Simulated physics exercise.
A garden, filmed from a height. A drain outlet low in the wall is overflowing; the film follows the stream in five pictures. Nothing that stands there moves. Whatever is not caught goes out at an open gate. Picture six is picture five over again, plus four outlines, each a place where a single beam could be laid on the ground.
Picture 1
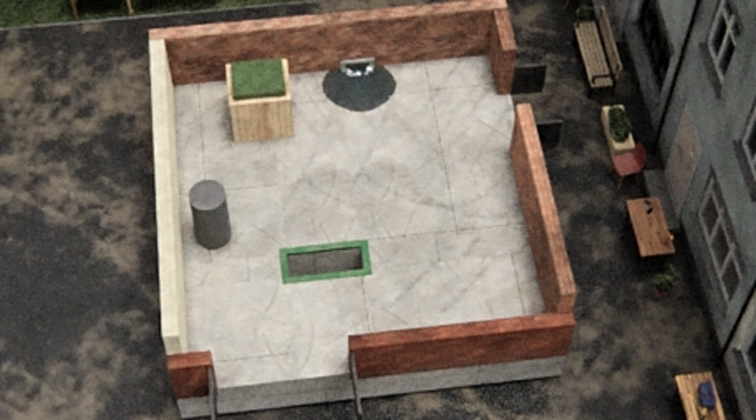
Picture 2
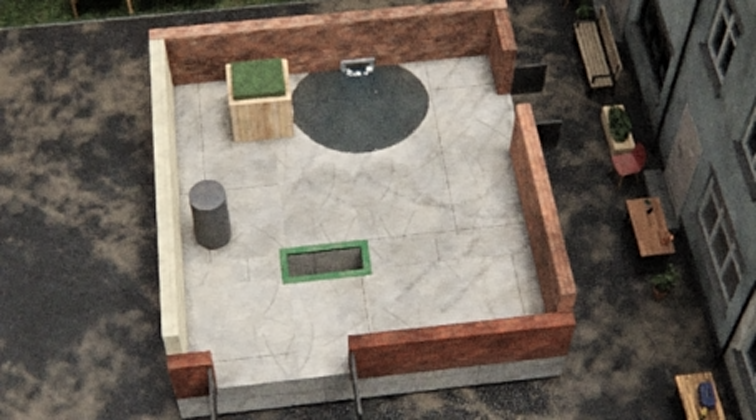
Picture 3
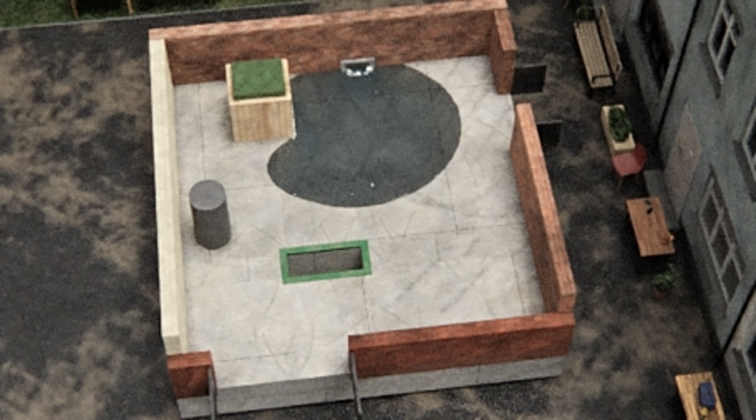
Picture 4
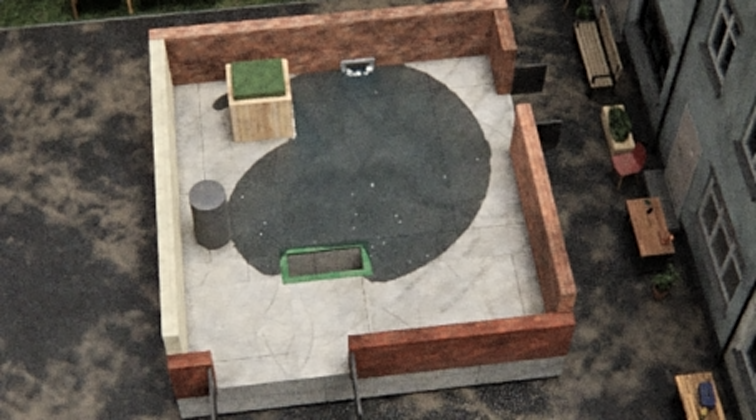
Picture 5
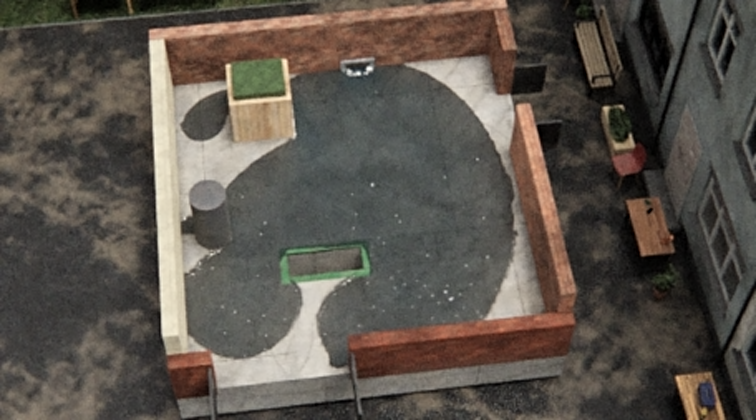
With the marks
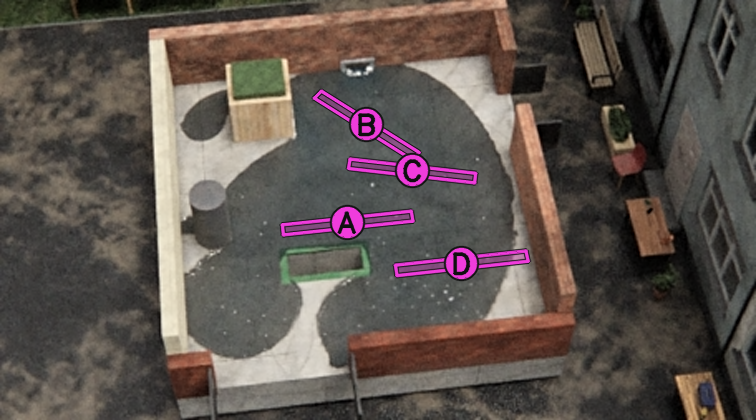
Dark water spreads from a small outlet at the back wall of a pale paved yard, seen from high above by a still camera. Low brick walls, one cream on the left, enclose a grass-topped wooden box, a grey cylinder and a green-rimmed drain pit near the front. The pool widens forward, curls around the box, reaches the pit and enters it, then passes both sides towards the front wall.
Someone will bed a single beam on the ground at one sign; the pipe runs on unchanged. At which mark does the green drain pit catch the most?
D beats the others.
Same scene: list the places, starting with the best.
The order is D, C, B, A.
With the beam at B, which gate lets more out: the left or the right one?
The left gate.
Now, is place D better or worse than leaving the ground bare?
Better.
On the marked copy, A from (282, 229) to (412, 216); B from (317, 94) to (415, 156); C from (349, 163) to (475, 178); D from (396, 270) to (527, 256).
With A, next to none of the stream runs into the green drain pit, about 99 % out by the gates.
With B, about 6 % of the stream runs into the green drain pit, about 94 % out by the gates.
With C, about 25 % of the stream runs into the green drain pit, about 75 % out by the gates.
With D, about 56 % of the stream runs into the green drain pit, about 43 % out by the gates.
